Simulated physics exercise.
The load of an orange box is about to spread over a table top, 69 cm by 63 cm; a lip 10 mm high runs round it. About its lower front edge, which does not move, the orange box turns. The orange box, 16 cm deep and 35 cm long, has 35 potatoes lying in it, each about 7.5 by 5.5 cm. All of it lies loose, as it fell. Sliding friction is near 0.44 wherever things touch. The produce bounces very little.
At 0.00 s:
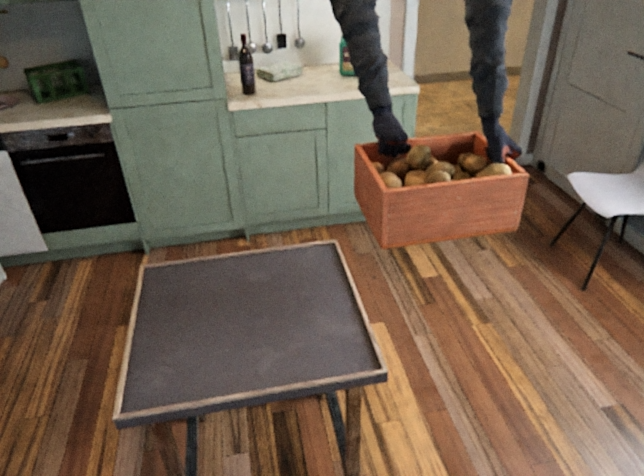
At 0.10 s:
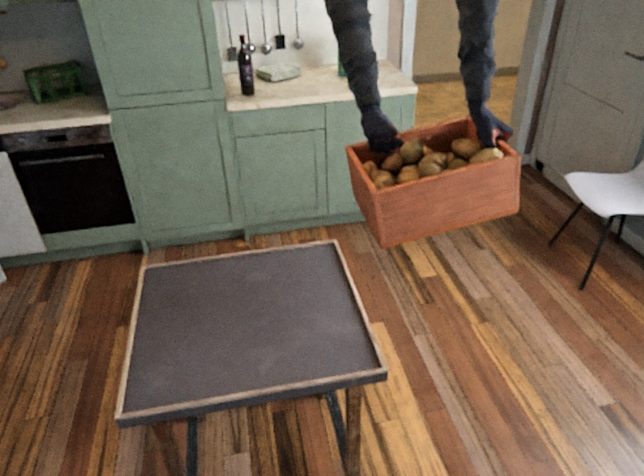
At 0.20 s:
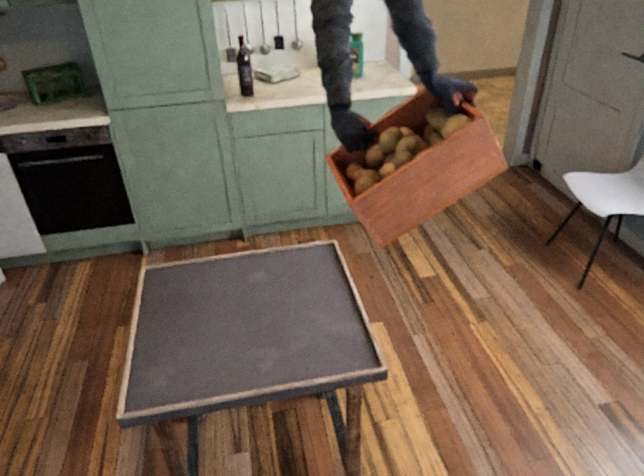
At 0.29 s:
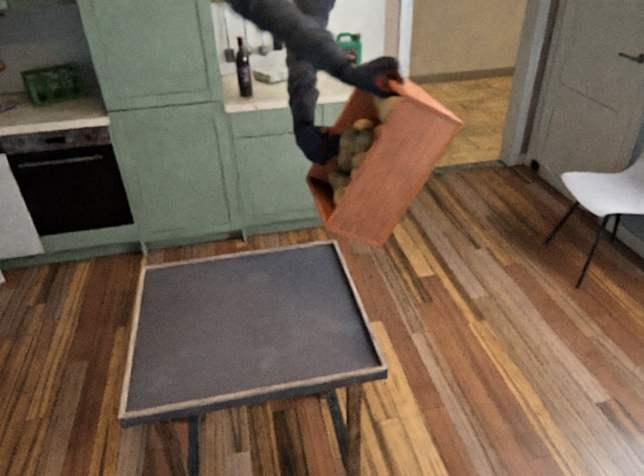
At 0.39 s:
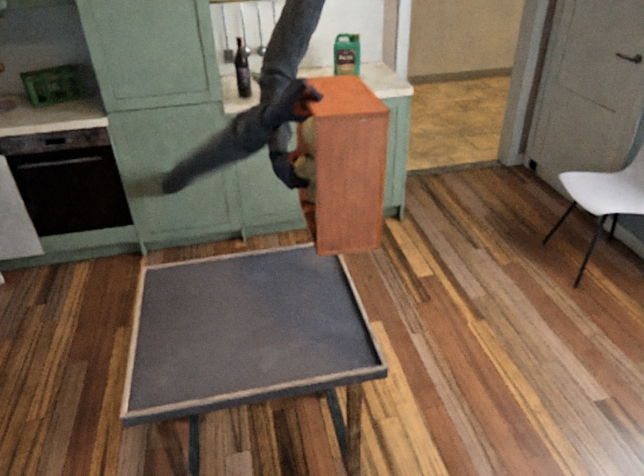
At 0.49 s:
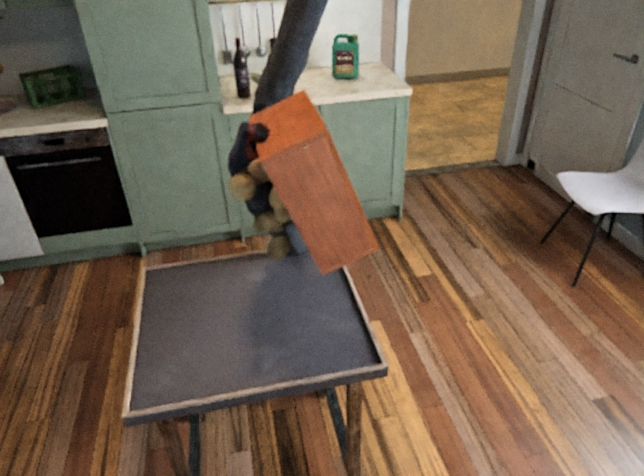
A pair of dark-sleeved, gloved arms holds an orange box of brownish potatoes at the upper right of a kitchen, seen from a raised, still viewpoint. Below, a dark-topped table with a pale raised rim stands on striped wooden floorboards, with green cabinets, a black oven and a bottle behind and a white chair at right. The arms turn the box leftward, past upright, over the table's far edge, and potatoes emerge from its open side.
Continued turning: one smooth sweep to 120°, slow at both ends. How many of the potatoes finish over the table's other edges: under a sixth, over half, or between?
By the end, short of one sixth of them have ended up over the table's other edges.
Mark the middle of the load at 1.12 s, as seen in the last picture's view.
Estimated centre in the last picture: (189, 319).
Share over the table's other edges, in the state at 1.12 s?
Share at that moment: About 0 %.
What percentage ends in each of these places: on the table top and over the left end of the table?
Around 65 % in the first place and around 35 % in the second.
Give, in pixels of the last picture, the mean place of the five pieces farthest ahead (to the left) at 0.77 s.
Centre approx. at (115, 313) px.
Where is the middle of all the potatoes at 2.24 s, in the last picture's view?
(171, 328).
After 0.77 s, tilt 120°; 30 on the table top and 5 in the air.
After 1.12 s, tilt 120°; 23 on the table top and 12 over the left end of the table.
After 1.61 s, tilt 120°; 22 on the table top, 12 over the left end of the table and 1 over the table's other edges.
Final count (at 2.24 s), 22 on the table top, 12 over the left end of the table and 1 over the table's other edges. Asked share, 1 of 35, 3 per cent.
